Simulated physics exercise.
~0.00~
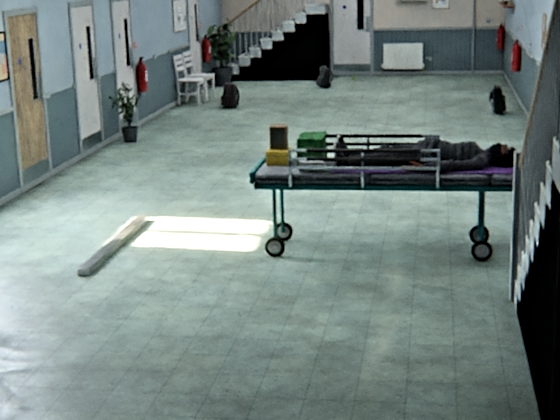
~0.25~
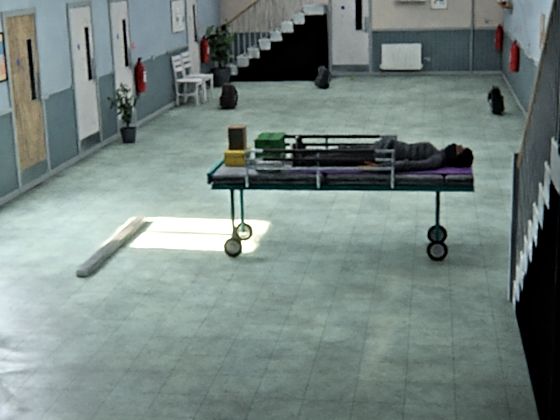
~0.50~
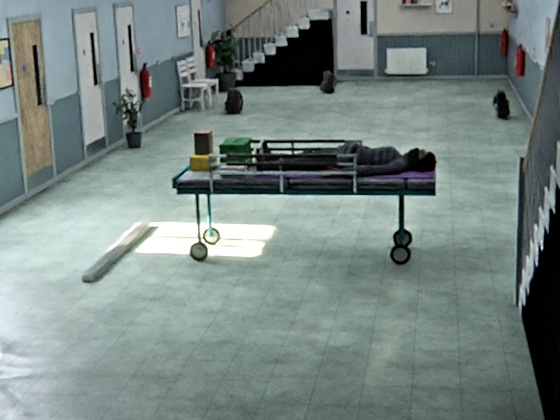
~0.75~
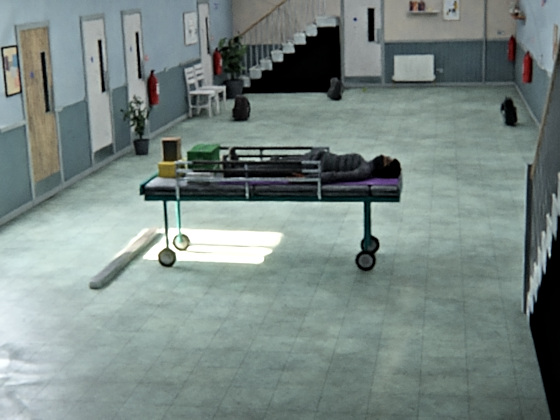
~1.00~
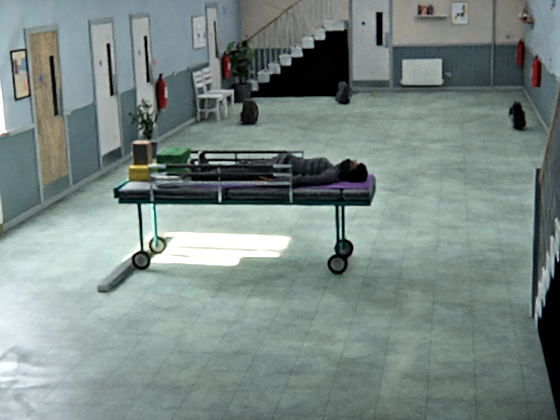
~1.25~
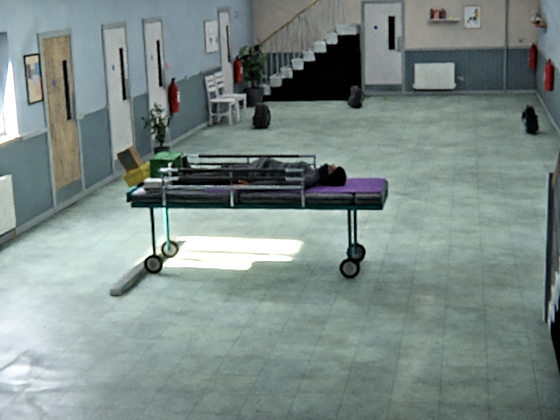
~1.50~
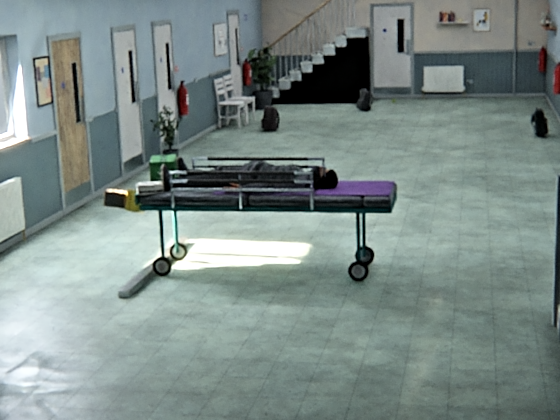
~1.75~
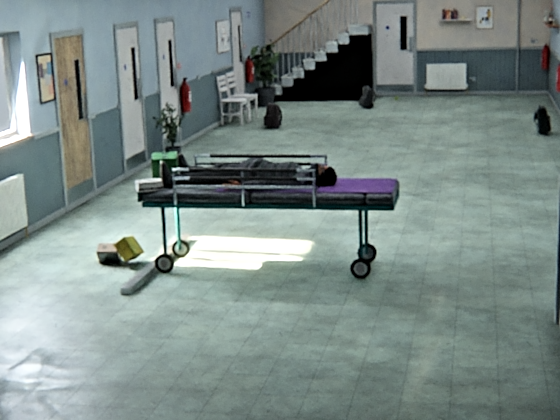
A person lying on a gurney rolls left and stops as two boxes tumble off.
